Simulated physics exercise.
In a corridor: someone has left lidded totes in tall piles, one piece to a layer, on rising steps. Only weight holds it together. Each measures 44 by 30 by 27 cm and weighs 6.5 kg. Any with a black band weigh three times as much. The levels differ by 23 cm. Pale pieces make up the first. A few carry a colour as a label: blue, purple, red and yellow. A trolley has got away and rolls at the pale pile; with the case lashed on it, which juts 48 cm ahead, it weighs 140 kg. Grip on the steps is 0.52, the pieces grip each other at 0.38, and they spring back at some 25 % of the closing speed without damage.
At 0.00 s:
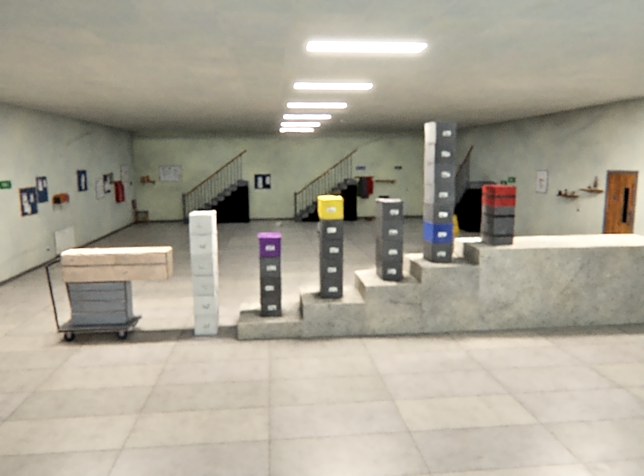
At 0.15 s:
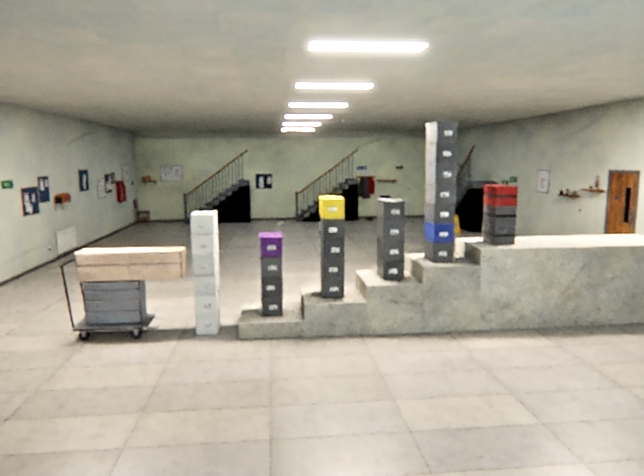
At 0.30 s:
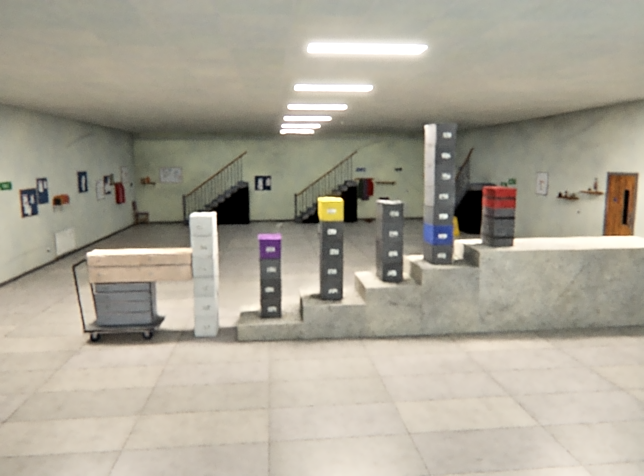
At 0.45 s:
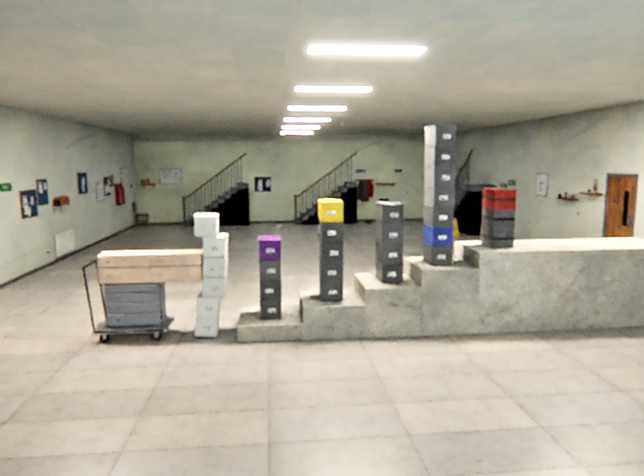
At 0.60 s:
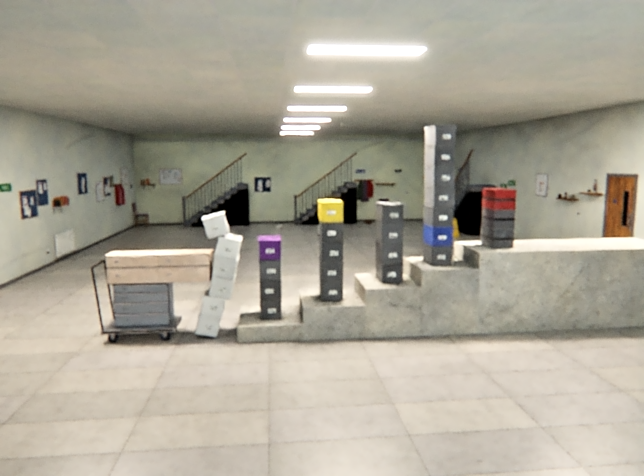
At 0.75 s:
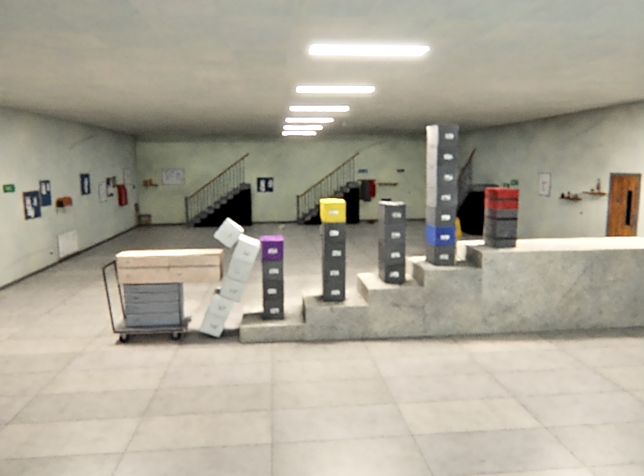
A loaded trolley rolled in from the left and pushed its jutting case into a tall white stack of boxes, which buckled and leaned right towards the purple-topped pile on the steps.
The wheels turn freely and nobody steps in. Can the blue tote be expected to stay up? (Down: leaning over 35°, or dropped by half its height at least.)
The blue tote stays up.
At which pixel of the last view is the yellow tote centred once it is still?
Near (394, 227).
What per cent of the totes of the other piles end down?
Roughly 35 per cent of them.
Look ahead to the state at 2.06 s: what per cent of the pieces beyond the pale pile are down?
By then 15 per cent.
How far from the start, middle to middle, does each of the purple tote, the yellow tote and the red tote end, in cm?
Purple 90, yellow 90, red 0.
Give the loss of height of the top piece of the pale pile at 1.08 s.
Roughly 30 cm.
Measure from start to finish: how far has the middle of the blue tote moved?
Some 0 cm.
Around 1.08 s, 6 of the pale pile down; none of the 23 other totes down, 4 disturbed; blue tote unmoved; purple tote tipped 15°.
Around 2.06 s, 6 of the pale pile down; 4 of the 23 other totes down; blue tote unmoved; purple tote tipped 46°, 17 cm lower.
Finally (4.5 s), 6 of the pale pile down; 8 of the 23 other totes down; blue tote unmoved; purple tote tipped 54°, 26 cm lower; yellow tote tipped 15°, 25 cm lower. Seen by the last camera, middles, blue tote near (441, 235), purple tote near (332, 264).
